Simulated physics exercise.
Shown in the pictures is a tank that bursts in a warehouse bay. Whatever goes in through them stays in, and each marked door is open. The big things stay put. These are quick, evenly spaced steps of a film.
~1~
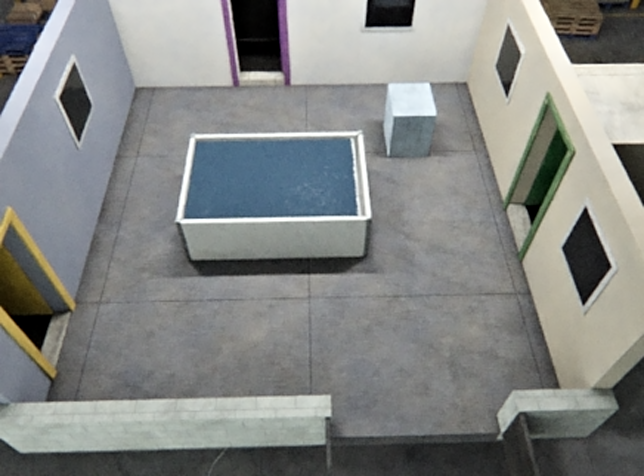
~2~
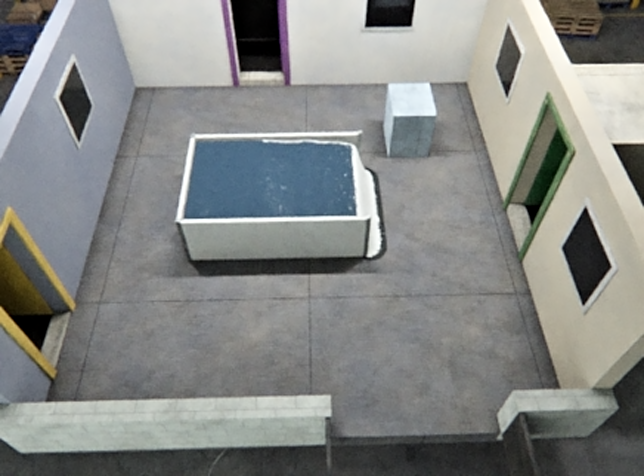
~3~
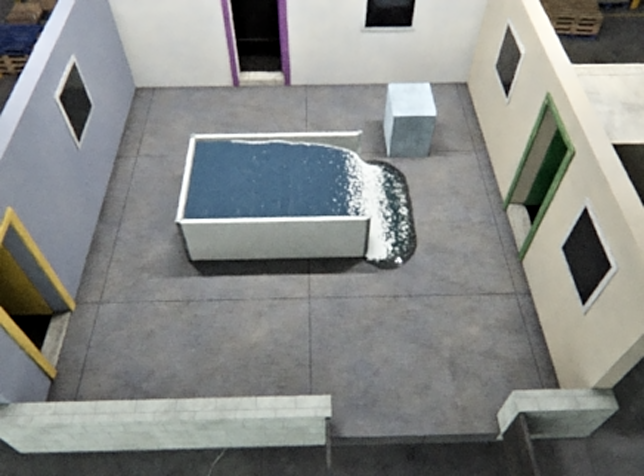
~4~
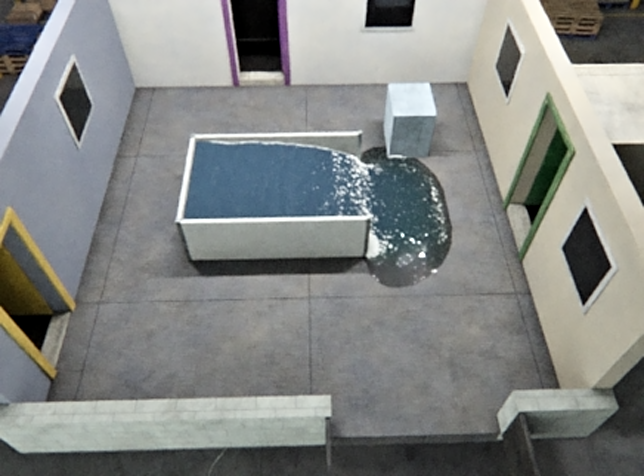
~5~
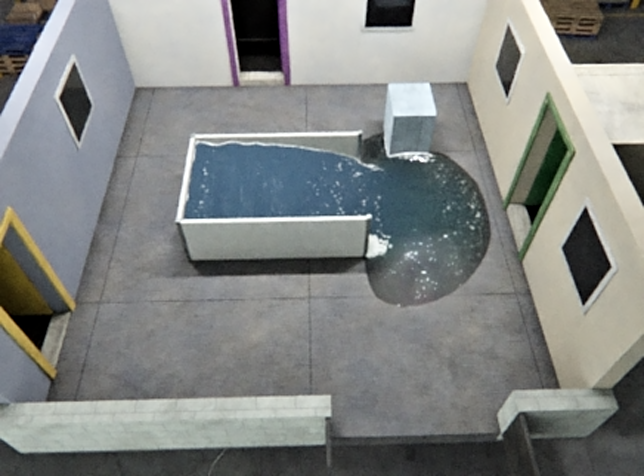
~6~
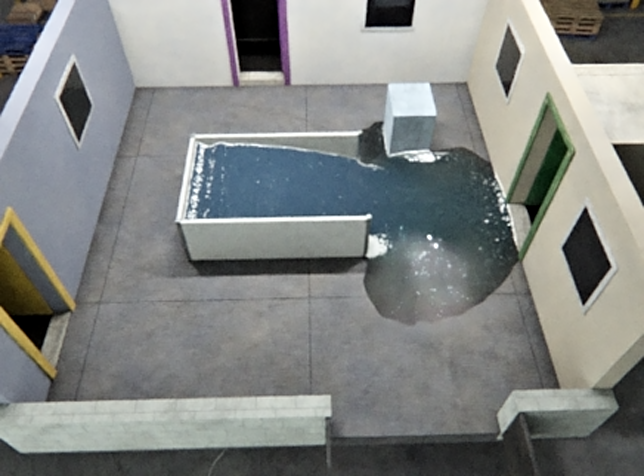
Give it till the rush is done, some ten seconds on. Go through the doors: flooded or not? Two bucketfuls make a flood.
At the end, the green door will be over the limit; the purple door will be within bounds; the yellow door will be over the limit.
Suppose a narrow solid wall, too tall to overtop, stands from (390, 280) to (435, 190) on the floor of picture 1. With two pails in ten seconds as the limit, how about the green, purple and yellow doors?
I'd say green admits under the limit, purple admits under the limit, and yellow admits over the limit.
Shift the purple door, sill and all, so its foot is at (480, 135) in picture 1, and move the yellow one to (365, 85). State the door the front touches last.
I'd go with the one in yellow.
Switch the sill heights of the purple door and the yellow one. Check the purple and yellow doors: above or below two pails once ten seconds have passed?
After the swap the purple door stays in check and the yellow door stays in check.
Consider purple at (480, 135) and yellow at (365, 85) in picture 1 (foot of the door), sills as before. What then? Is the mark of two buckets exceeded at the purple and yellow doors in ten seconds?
In short: The purple door tops the mark, the yellow door tops the mark.
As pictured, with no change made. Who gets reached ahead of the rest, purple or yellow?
Answer: The purple door.
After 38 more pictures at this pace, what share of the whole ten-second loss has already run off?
Share gone by then: About 70 %.
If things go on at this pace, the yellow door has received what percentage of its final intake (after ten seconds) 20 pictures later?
Near 0 per cent, give or take.
A moment on, water covers 25 % of the floor; the green door far over two buckets in, the purple door not reached, the yellow door not reached.
Next, water covers 30 % of the floor; the green door far over two buckets in, the purple door not reached, the yellow door not reached.
Then, water covers 45 % of the floor; the green door far over two buckets in, the purple door wet at the sill, nothing in, the yellow door not reached.
Later, water covers 90 % of the floor; the green door far over two buckets in, the purple door wet at the sill, nothing in, the yellow door under two buckets in.
In the end, water covers 100 % of the floor; the green door far over two buckets in, the purple door wet at the sill, nothing in, the yellow door over two buckets in.
